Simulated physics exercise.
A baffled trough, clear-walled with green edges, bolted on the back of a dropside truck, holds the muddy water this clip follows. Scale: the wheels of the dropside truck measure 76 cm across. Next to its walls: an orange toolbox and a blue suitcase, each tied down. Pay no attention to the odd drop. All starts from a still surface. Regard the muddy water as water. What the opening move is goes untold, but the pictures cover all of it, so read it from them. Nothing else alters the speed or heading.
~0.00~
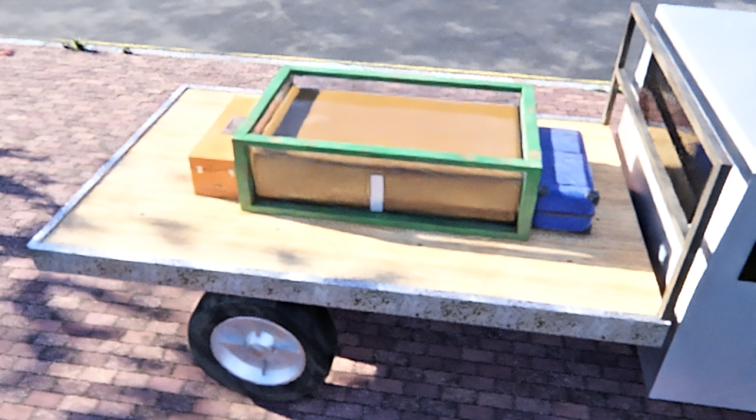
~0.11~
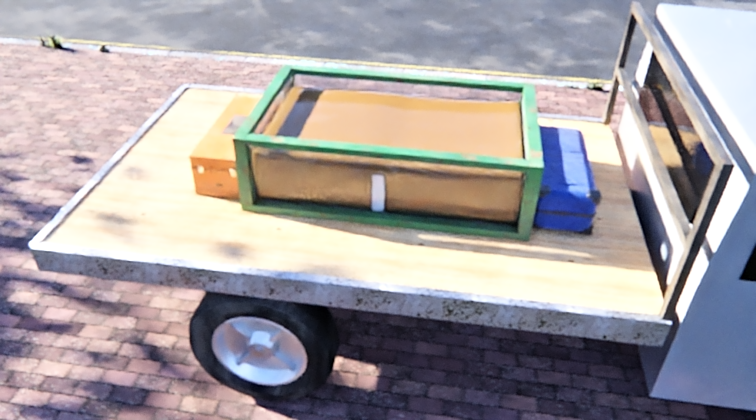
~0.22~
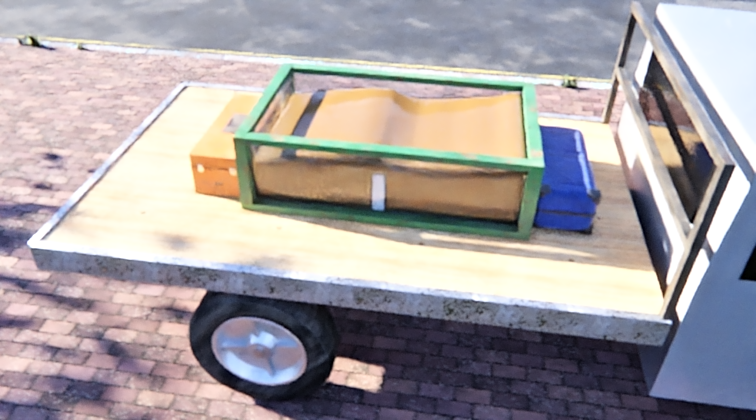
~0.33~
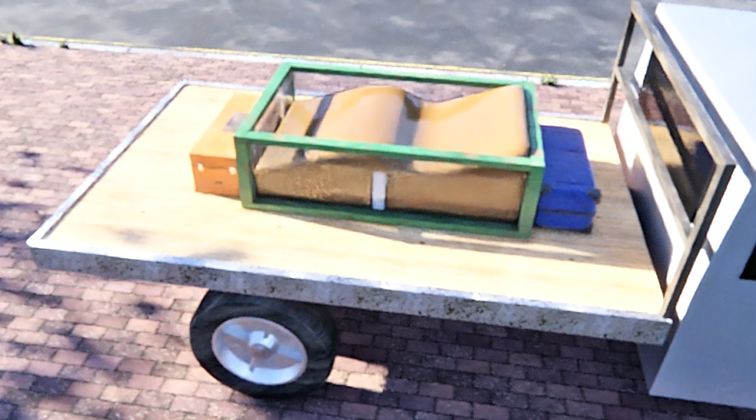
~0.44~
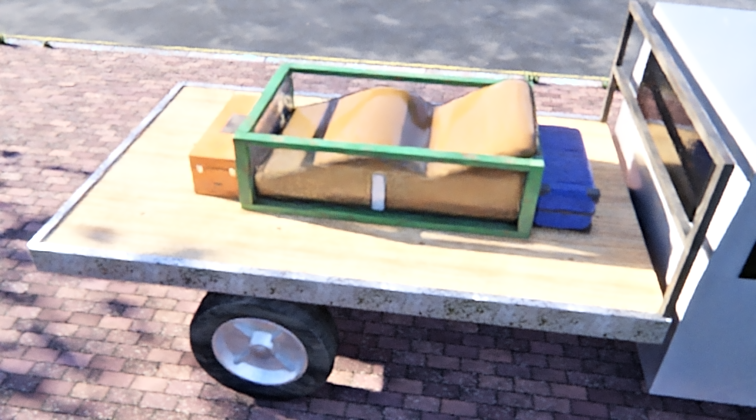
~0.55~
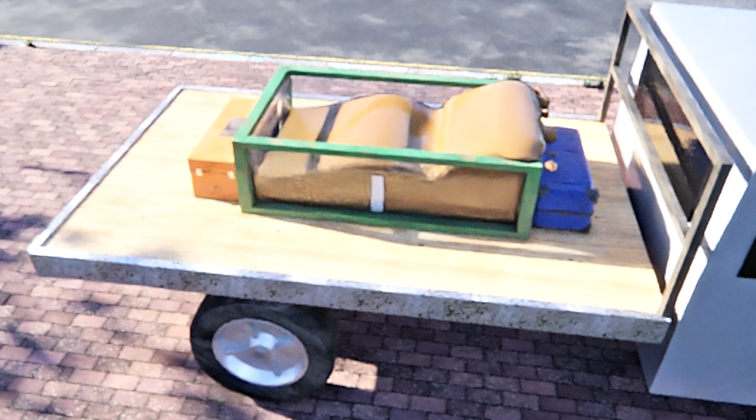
A pale dropside truck with a flat wooden bed is seen from above and to one side on a brick-paved street beside grey asphalt. A green-edged, clear-walled trough of muddy water sits between an orange toolbox on the left and a blue suitcase on the right. The truck rolls rightward, slowing, as the camera keeps pace, and the level water ripples into humps, rising at the right and sinking at the left.
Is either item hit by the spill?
As for the orange toolbox, it avoids the liquid, and the blue suitcase catches the liquid.
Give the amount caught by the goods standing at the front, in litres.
4 L.
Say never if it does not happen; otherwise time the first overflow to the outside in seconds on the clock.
Liquid gets out at roughly 0.8 s.
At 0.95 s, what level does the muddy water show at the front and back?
I'd say some 30 centimetres in front and some 28 centimetres behind.
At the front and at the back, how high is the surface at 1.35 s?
At the front 28 cm, at the back 28 cm.
By 0.95 s it stands 27 cm high behind and 29 cm in front; 2 per cent has gone over the front.
By 1.35 s it stands 29 cm high behind and 27 cm in front; 2 per cent has gone over the front.
By 1.85 s it stands 29 cm high behind and 25 cm in front; 2 per cent has gone over the front.
By 3.54 s 2 per cent has gone over the front; the orange toolbox has caught nothing and the blue suitcase 4 litres.
